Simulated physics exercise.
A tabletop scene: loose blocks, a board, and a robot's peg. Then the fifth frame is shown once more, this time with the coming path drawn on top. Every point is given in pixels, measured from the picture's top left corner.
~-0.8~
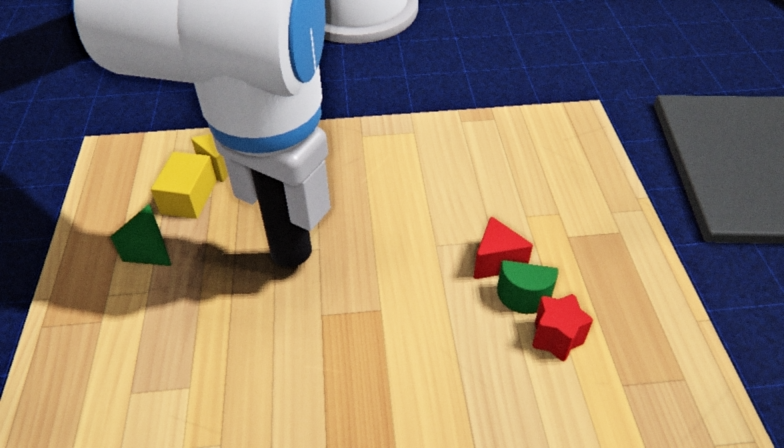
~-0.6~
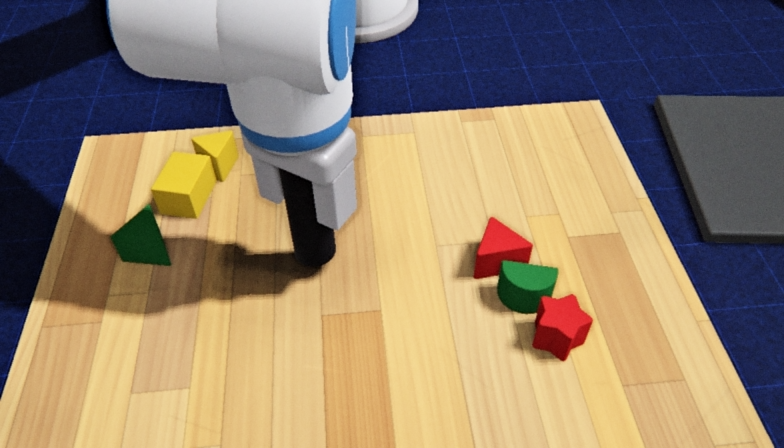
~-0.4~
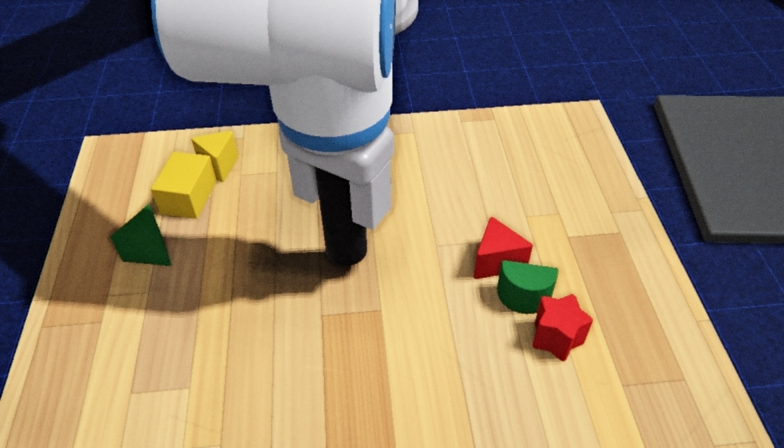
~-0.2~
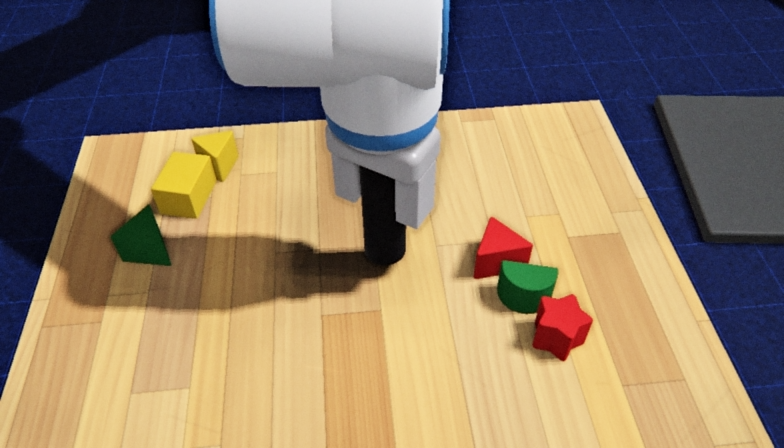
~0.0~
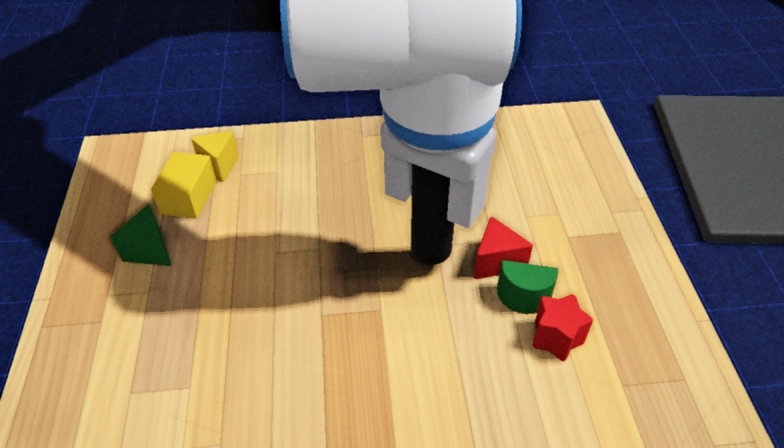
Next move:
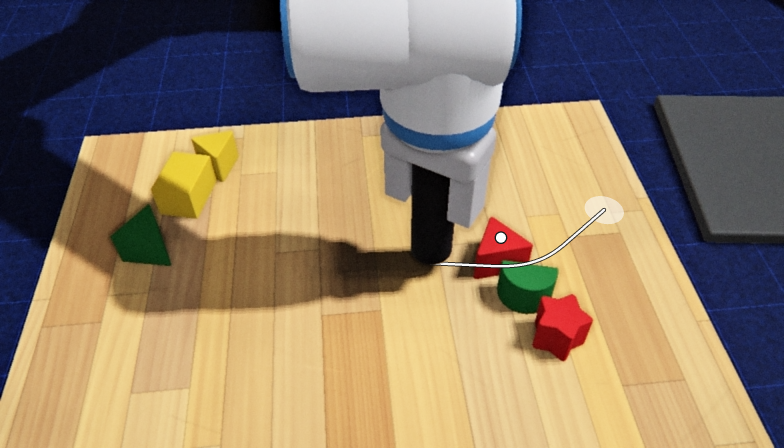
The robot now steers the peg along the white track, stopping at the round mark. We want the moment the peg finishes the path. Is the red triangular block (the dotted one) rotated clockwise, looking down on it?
Yes.
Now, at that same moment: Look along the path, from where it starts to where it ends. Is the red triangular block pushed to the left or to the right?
The shift is rightward.
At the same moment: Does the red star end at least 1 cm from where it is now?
I believe not.
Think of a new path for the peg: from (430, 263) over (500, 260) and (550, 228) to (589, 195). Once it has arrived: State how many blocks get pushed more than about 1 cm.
It's going to be one.
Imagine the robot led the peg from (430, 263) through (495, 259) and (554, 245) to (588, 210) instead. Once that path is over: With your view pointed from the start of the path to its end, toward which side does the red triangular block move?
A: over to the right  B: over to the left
Correct choice: A.
Drawn move, from (430, 263) via (503, 266) and (563, 245), ending at (604, 210); the dot is on the red triangular block.
The first path, step by step. One third of the way, peg at (507, 252); red triangular block at (548, 239), turned 15° anticlockwise.
Two thirds of the way, peg at (568, 231); red triangular block at (610, 225).
At the end, peg at (609, 196); red triangular block at (626, 220), turned 25° clockwise; green D-shaped block still; red star still.
